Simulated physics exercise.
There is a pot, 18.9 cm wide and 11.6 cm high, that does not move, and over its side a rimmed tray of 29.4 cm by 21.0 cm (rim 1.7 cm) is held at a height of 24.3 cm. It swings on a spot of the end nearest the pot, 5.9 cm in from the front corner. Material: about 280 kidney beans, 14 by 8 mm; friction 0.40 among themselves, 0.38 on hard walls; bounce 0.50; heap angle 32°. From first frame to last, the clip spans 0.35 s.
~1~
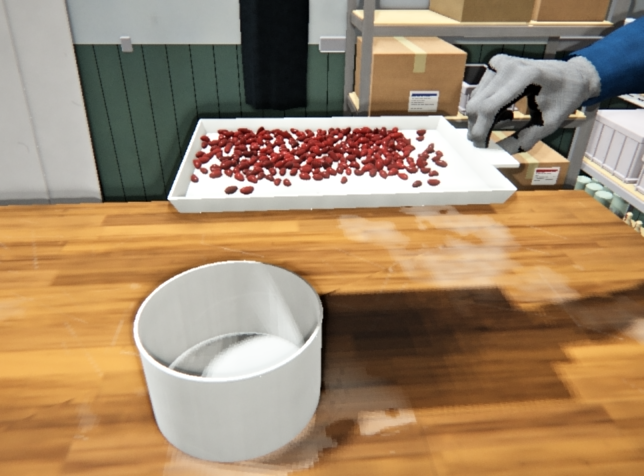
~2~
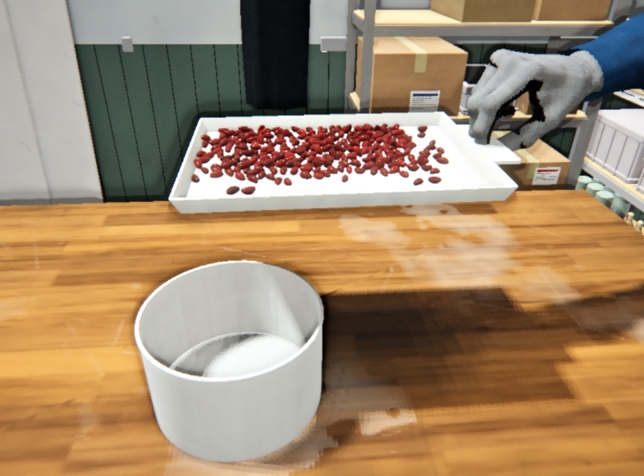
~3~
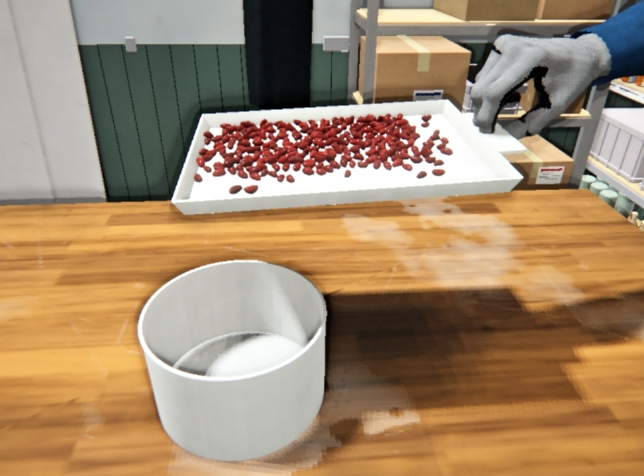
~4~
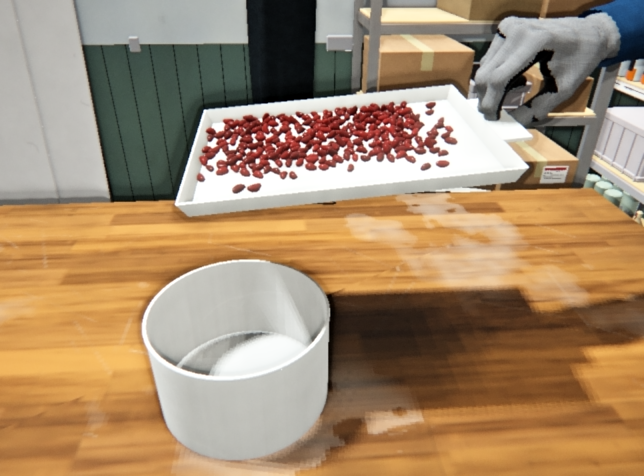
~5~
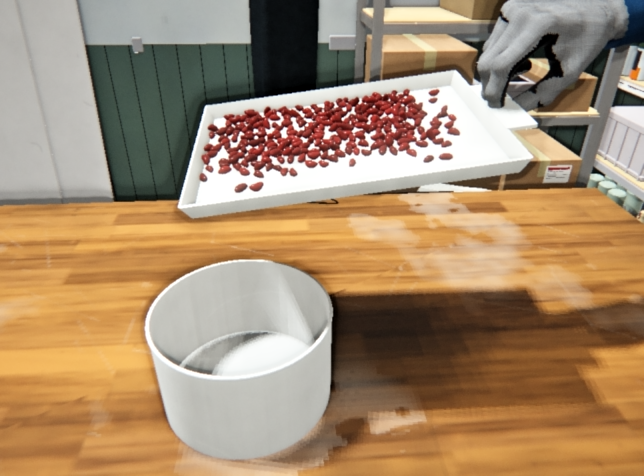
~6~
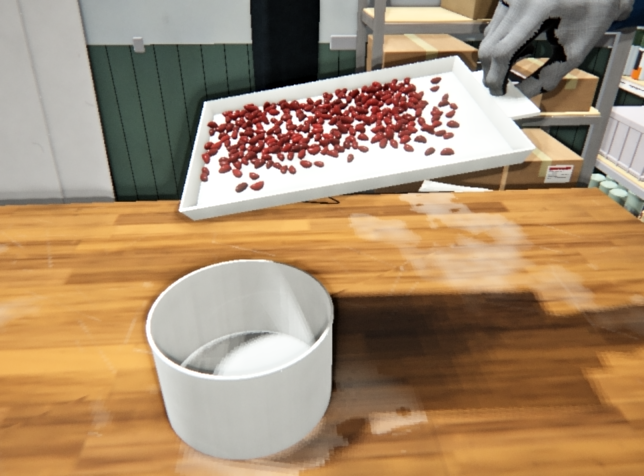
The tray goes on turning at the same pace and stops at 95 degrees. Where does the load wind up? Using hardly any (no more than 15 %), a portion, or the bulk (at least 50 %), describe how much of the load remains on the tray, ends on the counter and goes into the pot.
Tray: Hardly any, counter: Hardly any, pot: The bulk.
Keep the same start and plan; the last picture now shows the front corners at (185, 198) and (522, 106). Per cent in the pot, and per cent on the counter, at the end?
Pot 40, counter 60.
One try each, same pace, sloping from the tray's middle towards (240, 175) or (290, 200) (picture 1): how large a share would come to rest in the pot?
That would be close to 40 per cent and then close to 95 per cent.
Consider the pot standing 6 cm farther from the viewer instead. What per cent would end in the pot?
Close to 25 per cent, then.
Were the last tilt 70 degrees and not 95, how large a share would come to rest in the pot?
Pot share: About 95 per cent.
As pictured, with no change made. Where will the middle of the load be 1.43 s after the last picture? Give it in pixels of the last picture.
I'd put it close to (213, 389).
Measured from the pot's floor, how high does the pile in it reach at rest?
Roughly 3.0 centimetres.
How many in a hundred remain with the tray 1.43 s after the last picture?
15%, roughly.
Then, 0.86 s after the last picture, tilt 51 degrees; the tray holds 90 %, the pot 5 %.
Then, 1.43 s after the last picture, tilt 77 degrees; the tray holds 15 %, the pot 70 %.
Then, 2.05 s after the last picture, tilt 95 degrees; the tray holds 0 %, the pot 100 %.
In the end, tray 0 %, counter 0 %, pot 100 %.
